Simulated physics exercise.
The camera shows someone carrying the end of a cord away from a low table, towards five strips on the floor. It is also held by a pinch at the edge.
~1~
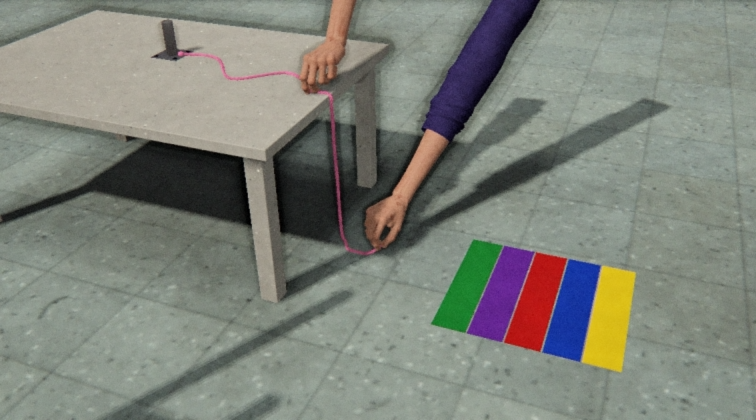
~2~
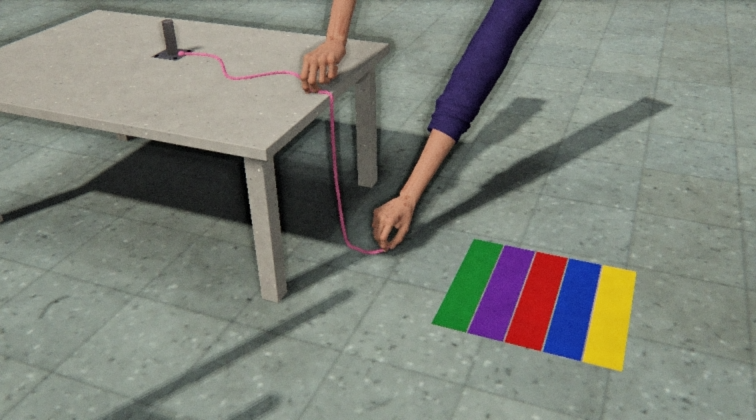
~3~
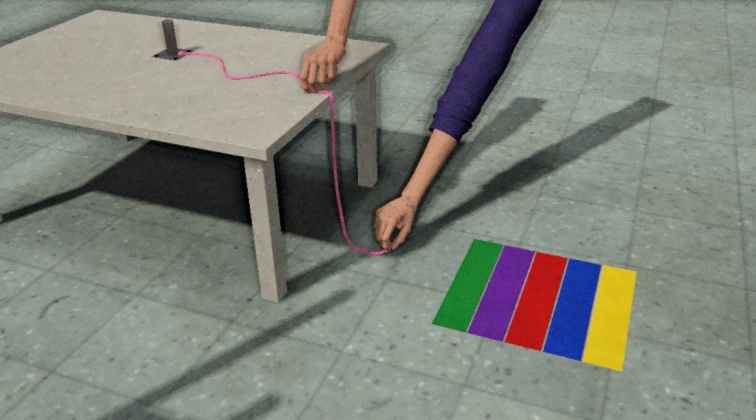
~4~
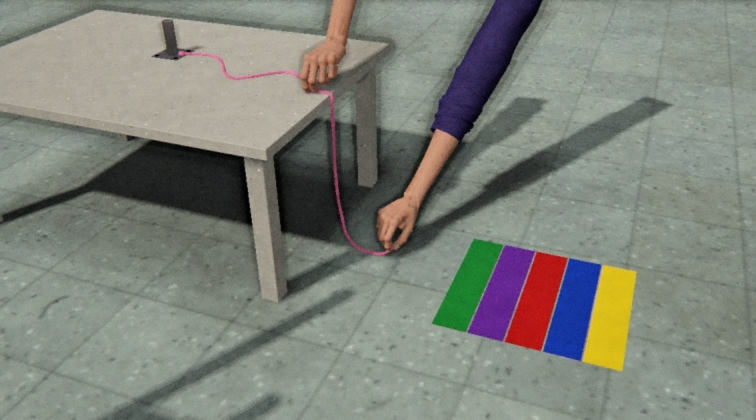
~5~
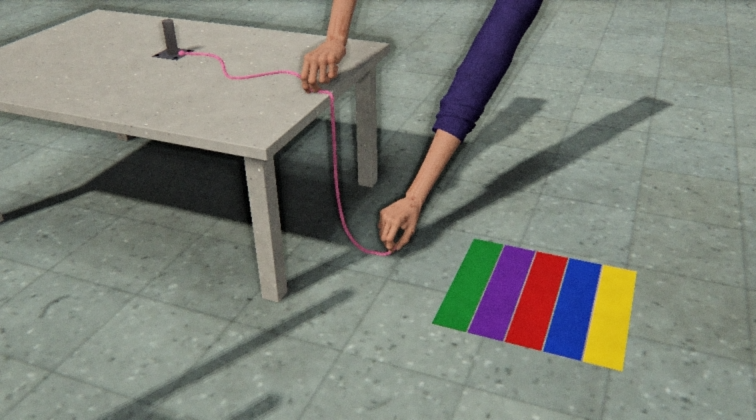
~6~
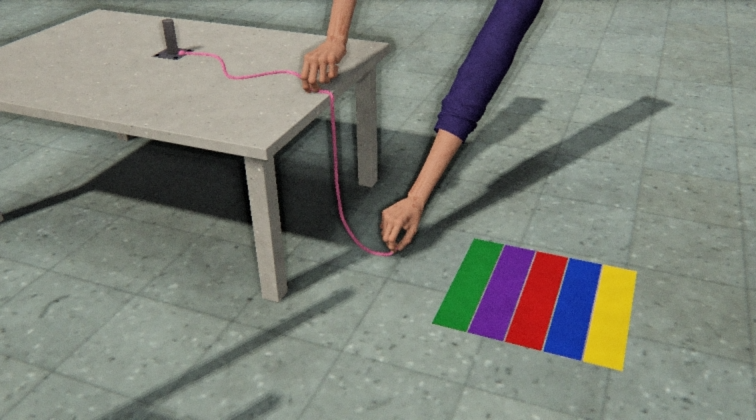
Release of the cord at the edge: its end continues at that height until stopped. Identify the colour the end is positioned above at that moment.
It is positioned above red.
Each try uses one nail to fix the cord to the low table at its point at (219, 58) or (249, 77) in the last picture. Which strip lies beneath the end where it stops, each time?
The end stops on red and then on purple.
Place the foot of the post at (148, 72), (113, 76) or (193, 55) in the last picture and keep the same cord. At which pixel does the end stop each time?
Respectively (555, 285), (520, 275) and (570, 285).
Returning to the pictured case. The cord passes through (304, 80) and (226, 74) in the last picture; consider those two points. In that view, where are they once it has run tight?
Result - first point (333, 89), second point (251, 70).
Soon after, end near (476, 266); over green.
After that, end near (516, 275); over purple.
At the stop, end near (541, 280); over red. It gets as far as the red strip.
